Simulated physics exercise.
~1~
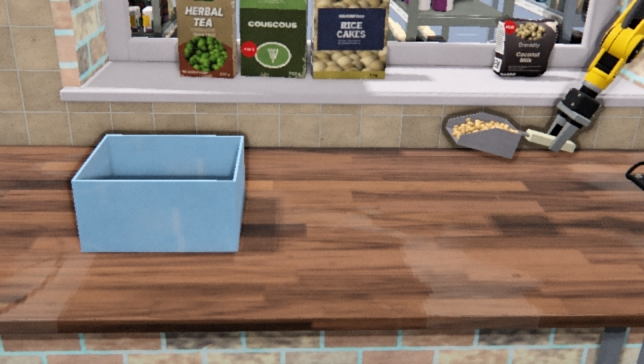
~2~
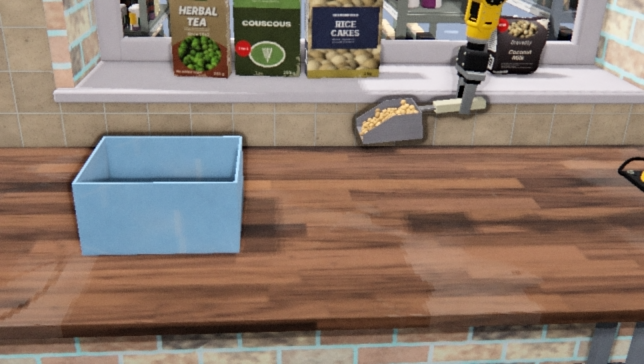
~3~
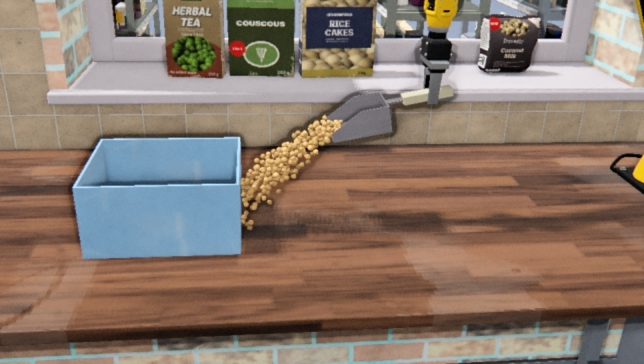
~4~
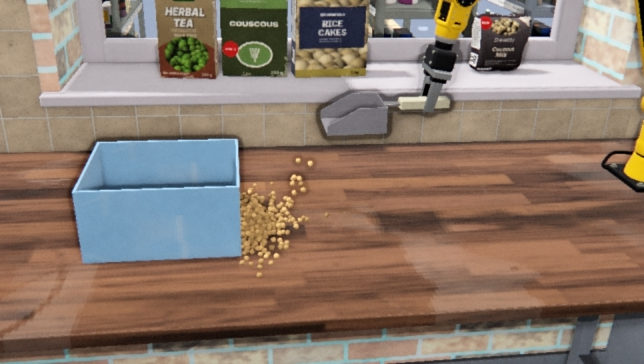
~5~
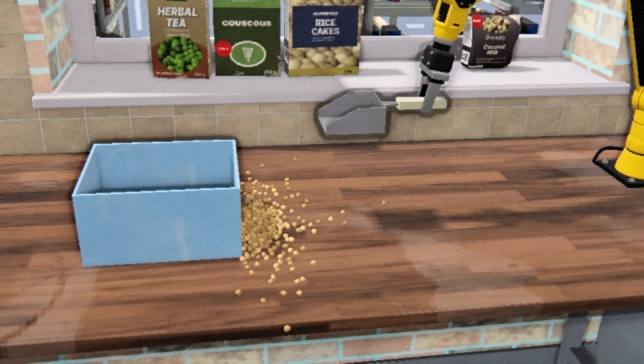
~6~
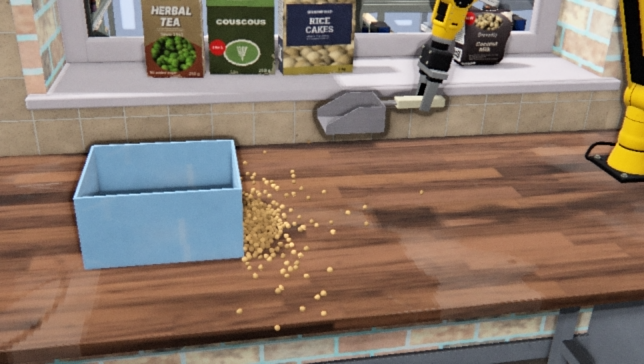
A yellow and black robot arm holds a grey scoop heaped with dried chickpeas above a wooden kitchen counter, seen from the front and slightly above. A light blue open bin stands at the left, and packets of herbal tea, couscous and rice cakes line the windowsill behind. The arm carries the scoop left towards the bin and tips it forward. The chickpeas pour out short of the bin, falling against its right side. The scoop levels out, empty, and stays still while the chickpeas scatter and settle in a loose pile on the counter beside the bin.
